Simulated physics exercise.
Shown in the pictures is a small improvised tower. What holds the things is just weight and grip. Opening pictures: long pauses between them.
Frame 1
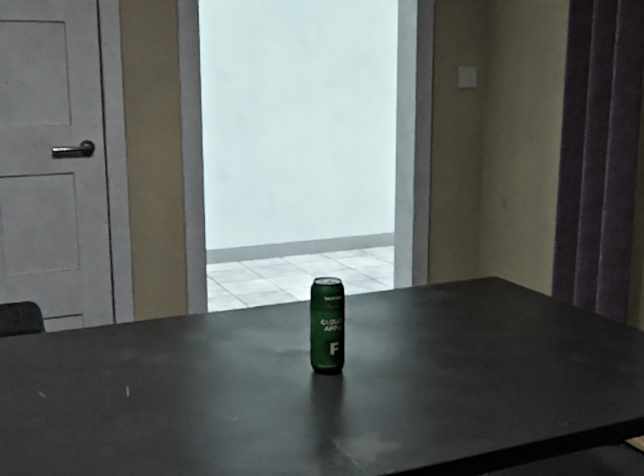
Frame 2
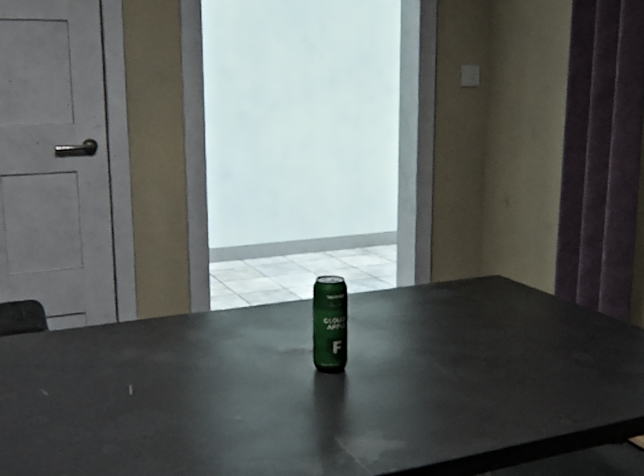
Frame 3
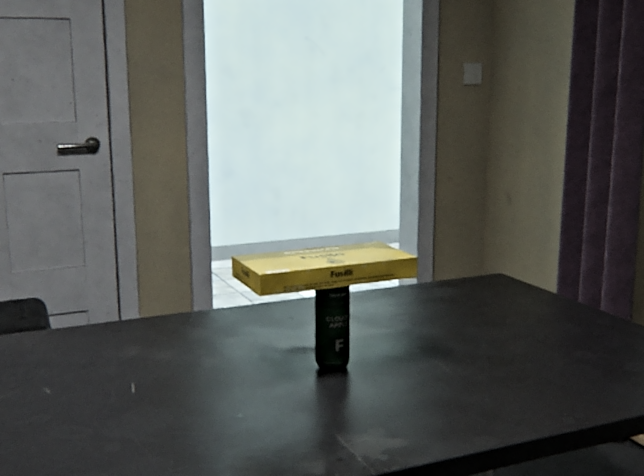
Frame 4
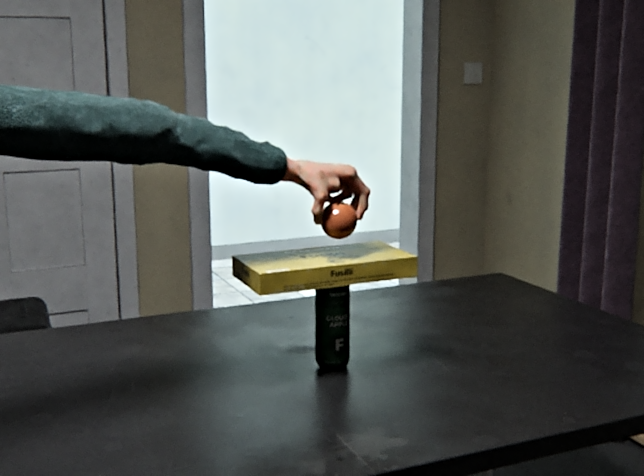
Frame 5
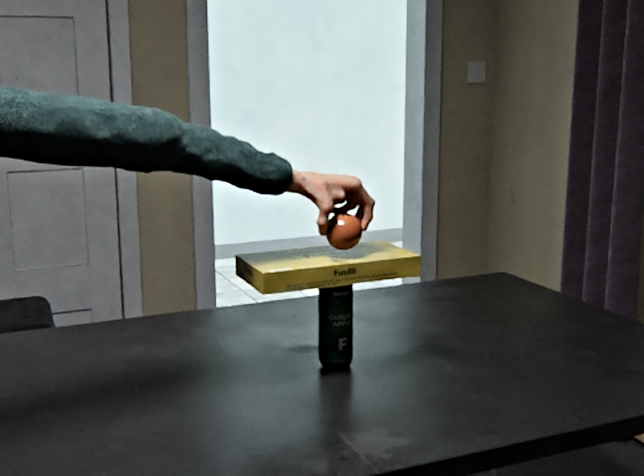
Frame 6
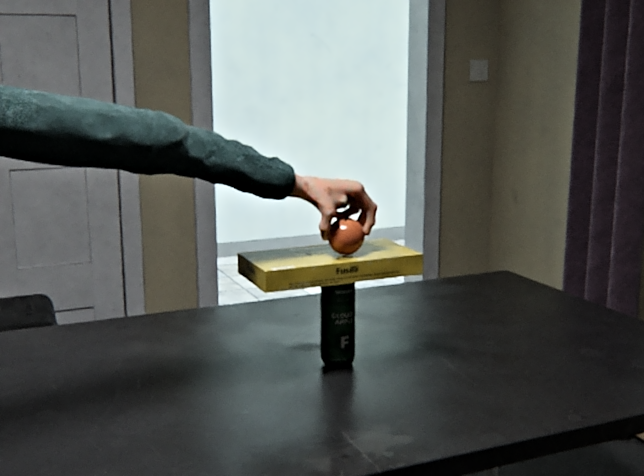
In this clip, a green can stands alone on a dark table, then a flat yellow packet appears balanced across its top. A hand reaches in from the left and lowers an orange tomato onto the packet, still holding it.
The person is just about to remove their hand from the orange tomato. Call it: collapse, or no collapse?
No collapse.
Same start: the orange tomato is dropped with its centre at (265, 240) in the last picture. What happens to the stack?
After that, it tumbles down.
Then, 0.30 s after the last picture, nothing has stirred.
Then, 0.70 s after the last picture, orange tomato resting near (346, 236).
At rest, all 3 in place. Seen from the same camera at the end, orange tomato near (346, 236). The stack keeps its balance.
